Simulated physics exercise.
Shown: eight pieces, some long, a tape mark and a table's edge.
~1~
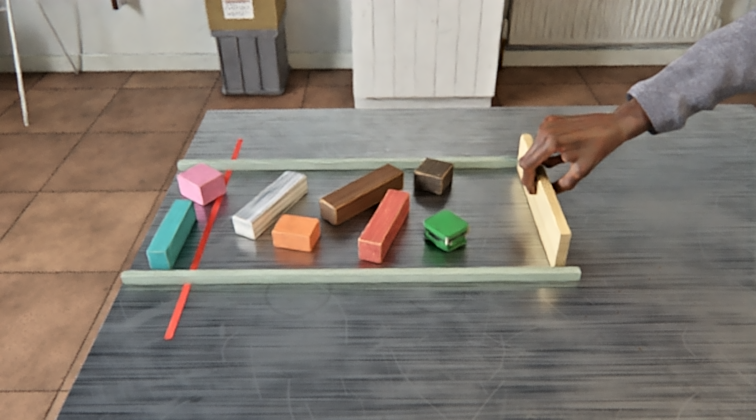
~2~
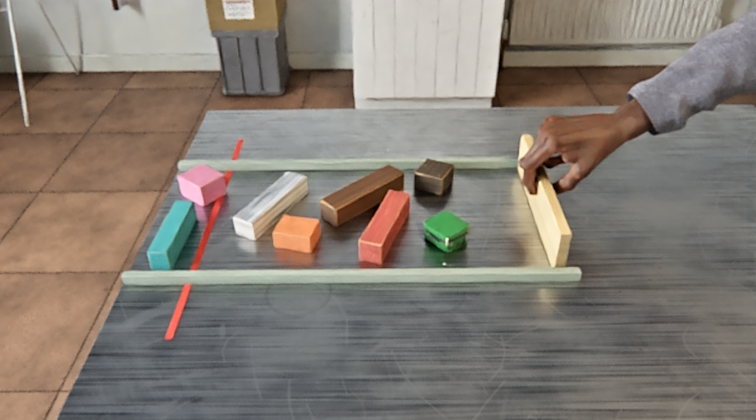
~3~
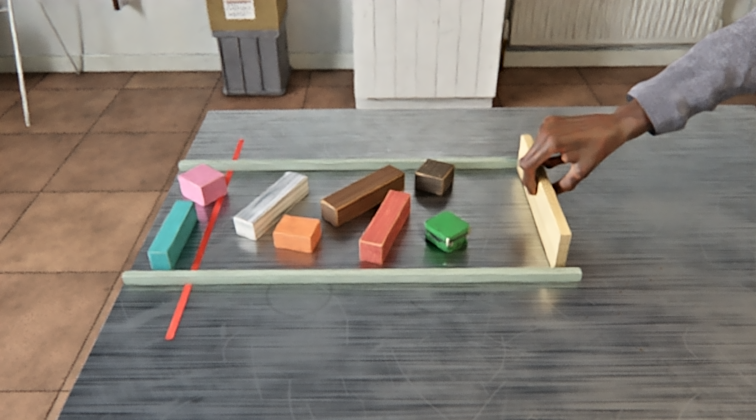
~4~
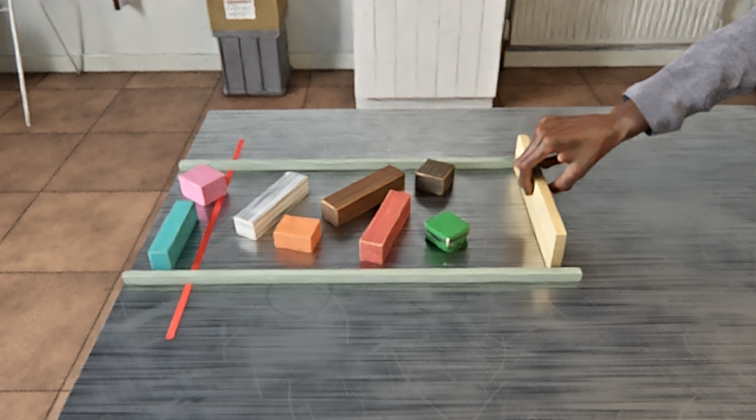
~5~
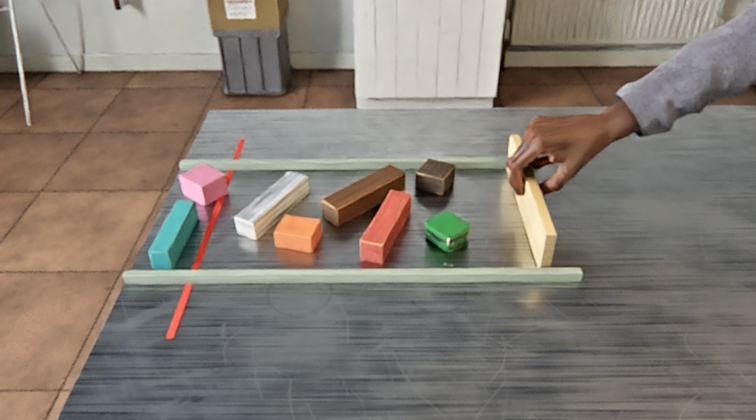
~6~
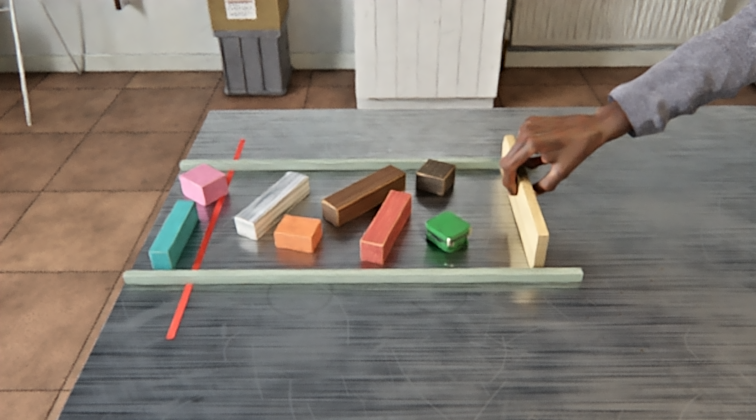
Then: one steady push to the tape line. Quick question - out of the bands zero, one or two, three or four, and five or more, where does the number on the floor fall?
I predict the tally of drops will be above two but under five.
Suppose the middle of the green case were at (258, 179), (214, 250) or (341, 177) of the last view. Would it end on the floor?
One place at a time, it goes down; then it keeps its place; then it goes down.
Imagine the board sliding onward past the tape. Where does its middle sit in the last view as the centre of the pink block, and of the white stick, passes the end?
Estimated middle: (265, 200), and (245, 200) for the other.
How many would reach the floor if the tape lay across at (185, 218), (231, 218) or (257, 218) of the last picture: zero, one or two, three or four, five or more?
Going tape by tape, I get 5 or more, then either three or four, then 1 or 2.
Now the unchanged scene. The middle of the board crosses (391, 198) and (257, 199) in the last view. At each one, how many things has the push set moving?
Tally: 4; 8.
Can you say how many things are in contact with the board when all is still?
2.
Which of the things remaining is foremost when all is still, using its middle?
Closest at the end: The brown stick.
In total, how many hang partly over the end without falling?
That comes to 2 of them.
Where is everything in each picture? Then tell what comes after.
In the first picture, turquoise bar (173, 233); pink block (202, 184); white stick (272, 203); board (541, 196); tape (212, 218).
In the second picture, pink block (203, 185); green case (446, 233).
In the third picture, white stick (273, 204); brown stick (364, 195).
In the fourth picture, turquoise bar (175, 234); orange block (298, 233).
In the fifth picture, pink block (204, 184); red bar (387, 225).
In the sixth picture, turquoise bar (175, 234); pink block (205, 184); white stick (274, 204); board (522, 197); tape (214, 218).
Soon after, none off yet; turquoise bar at rest near (175, 234); pink block at rest near (205, 184); white stick at rest near (274, 204).
After that, none off yet; turquoise bar at rest near (175, 234); pink block at rest near (205, 184); white stick displaced a little near (250, 202).
And then, none off yet; turquoise bar displaced a little near (139, 237); pink block displaced about its own width near (165, 181); white stick displaced about its own width near (177, 198).
In the end, the number that fall off is three or four; gone, orange block, white stick, pink block and turquoise bar.
